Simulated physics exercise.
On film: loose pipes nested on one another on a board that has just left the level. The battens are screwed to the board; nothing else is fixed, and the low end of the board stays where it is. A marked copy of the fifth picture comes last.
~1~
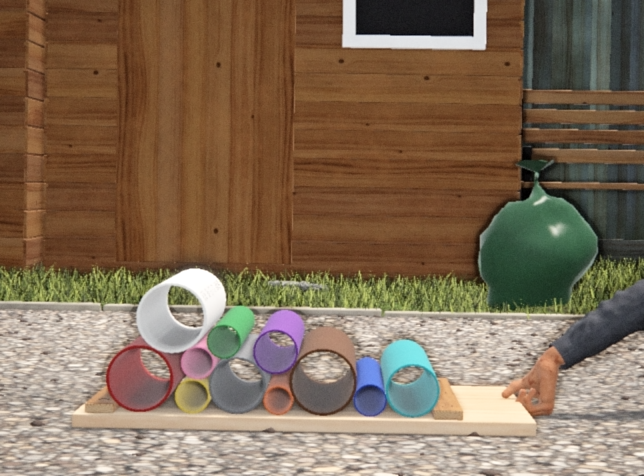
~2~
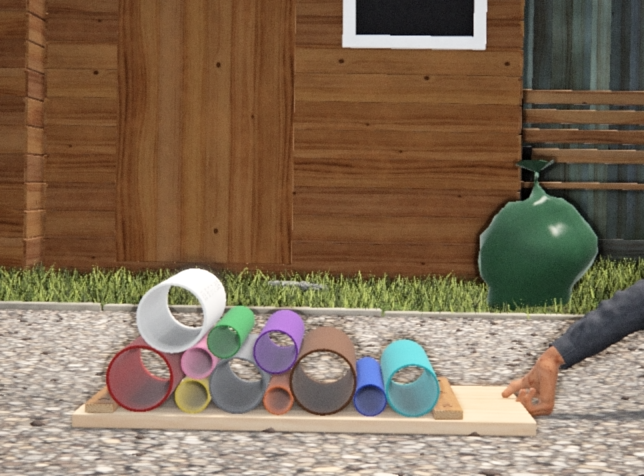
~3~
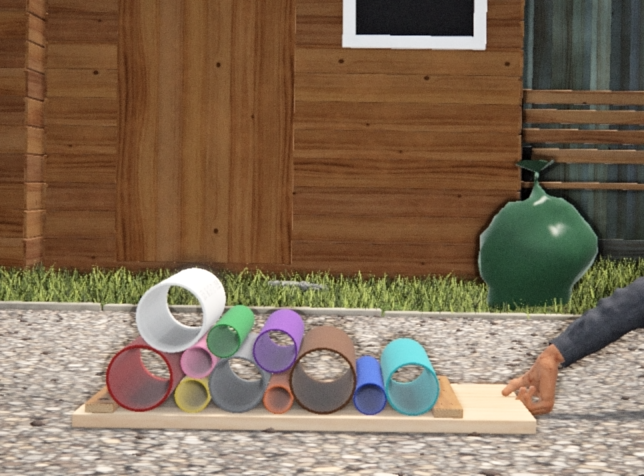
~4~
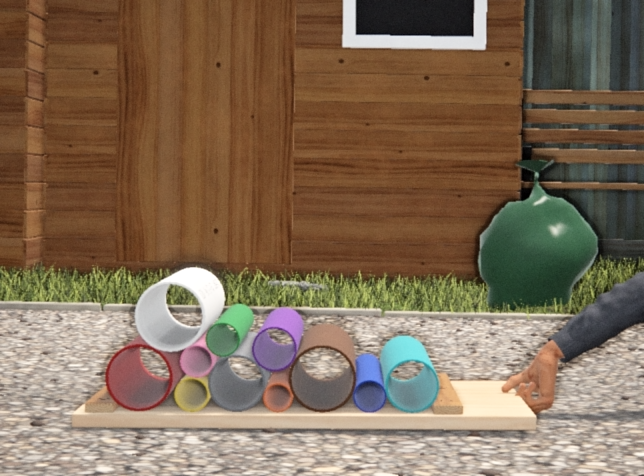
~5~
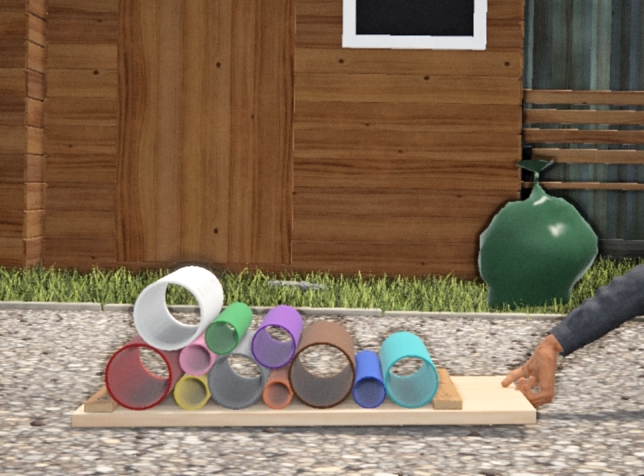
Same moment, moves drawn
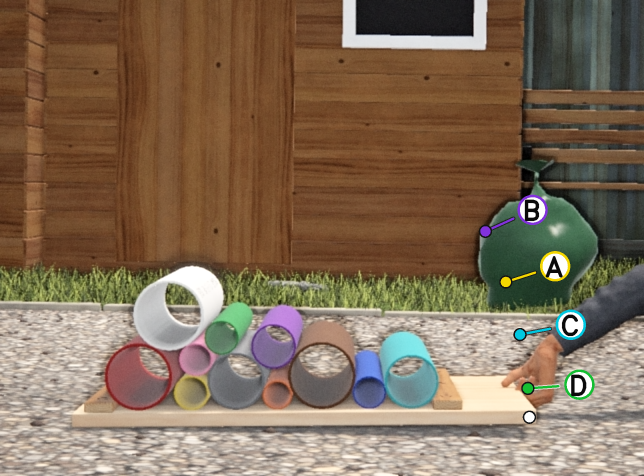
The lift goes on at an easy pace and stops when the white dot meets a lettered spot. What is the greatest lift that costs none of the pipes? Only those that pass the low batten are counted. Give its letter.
The last mark within the limit is A.
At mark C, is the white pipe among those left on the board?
Yes.
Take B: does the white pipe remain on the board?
No, with B.
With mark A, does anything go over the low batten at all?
No.
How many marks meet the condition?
Three of them.
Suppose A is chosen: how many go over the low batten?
With A, none.
On the marked copy, A at (506, 282); B at (485, 231); C at (520, 334); D at (528, 388); the white dot at (530, 417).
Following A. Soon after the start, board at 14°.
Later, board at 19°.
In the end, board at 19°, none over the low batten.
As for the rest, B one over the low batten (white); C none over the low batten; D none over the low batten.
